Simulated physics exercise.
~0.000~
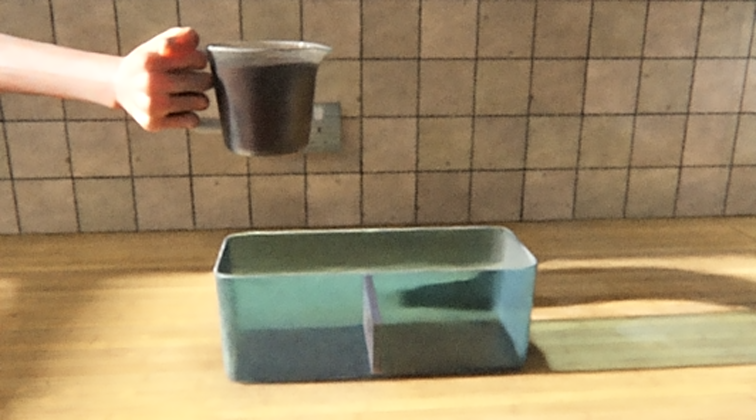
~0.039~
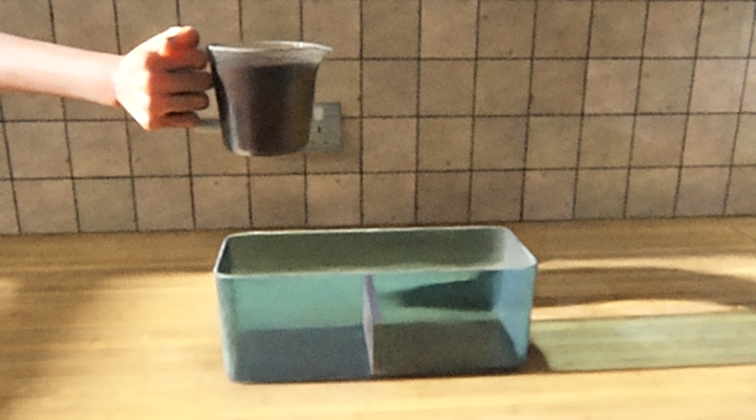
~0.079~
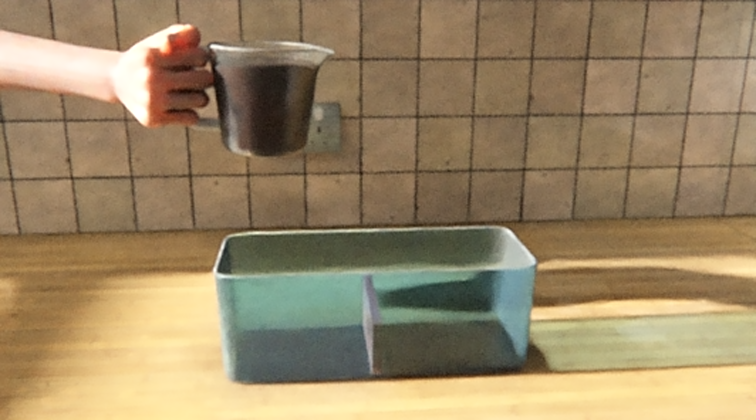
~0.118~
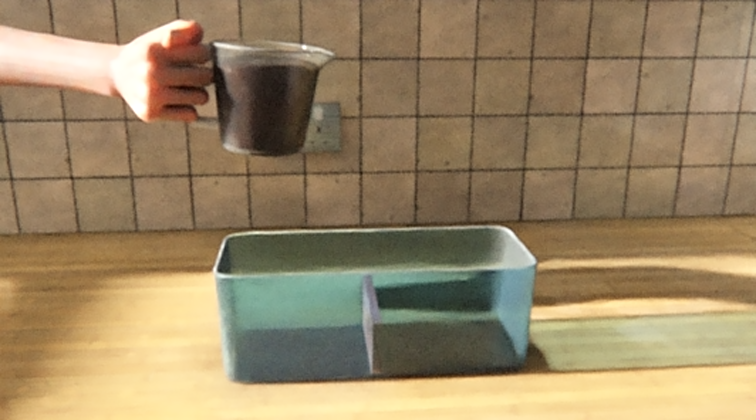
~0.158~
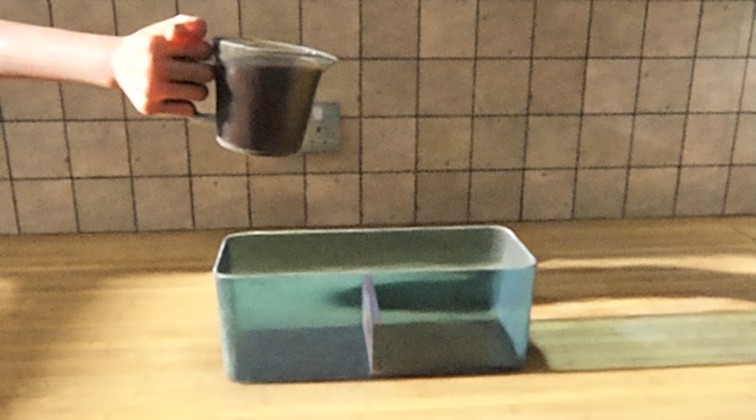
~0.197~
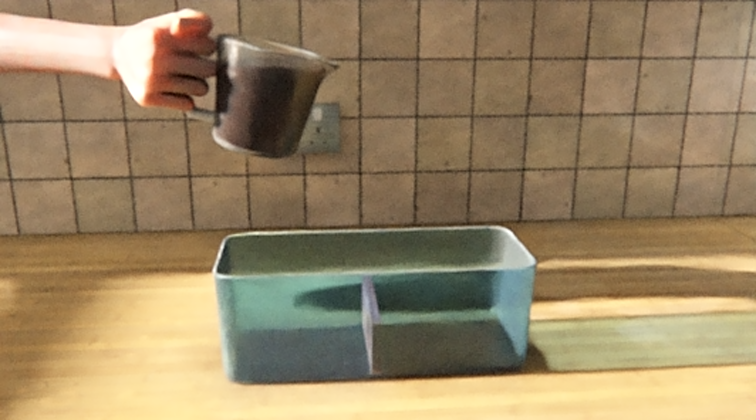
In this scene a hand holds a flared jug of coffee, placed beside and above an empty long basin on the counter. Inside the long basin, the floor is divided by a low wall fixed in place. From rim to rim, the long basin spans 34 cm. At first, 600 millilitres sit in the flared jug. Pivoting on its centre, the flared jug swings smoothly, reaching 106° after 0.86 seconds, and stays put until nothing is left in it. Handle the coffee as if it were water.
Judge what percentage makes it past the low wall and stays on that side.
Some 81 per cent makes it over and stays.
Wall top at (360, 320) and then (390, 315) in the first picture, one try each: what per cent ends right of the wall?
First 85, then 60 per cent.
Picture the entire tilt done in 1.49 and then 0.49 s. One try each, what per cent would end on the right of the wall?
Some 85 and 70 per cent, in that order.
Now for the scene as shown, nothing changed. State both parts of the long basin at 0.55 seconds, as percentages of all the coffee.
0 on the left, 6 on the right, roughly.
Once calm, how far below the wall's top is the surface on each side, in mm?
Left: Roughly 56 mm; right: Roughly 38 mm.
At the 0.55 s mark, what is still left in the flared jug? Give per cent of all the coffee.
At that time about 66 in a hundred parts are still held.
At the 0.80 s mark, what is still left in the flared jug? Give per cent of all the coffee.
12 %.
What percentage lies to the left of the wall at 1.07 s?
I'd say near 16 percent.
Then, 0.55 s in, the tilt is 75° and 67 per cent is still to pour, 0 is left of the wall and 6 right of it.
Then, 0.80 s in, the tilt is 105° and 13 per cent is still to pour, 3 is left of the wall and 62 right of it.
Then, 1.07 s in, the tilt is 106° and 0 per cent is still to pour, 17 is left of the wall and 81 right of it.
Then, 1.36 s in, the tilt is 106° and 0 per cent is still to pour, 18 is left of the wall and 81 right of it.
Finally, 18 per cent lies left of the wall, 81 right of it and 1 outside.
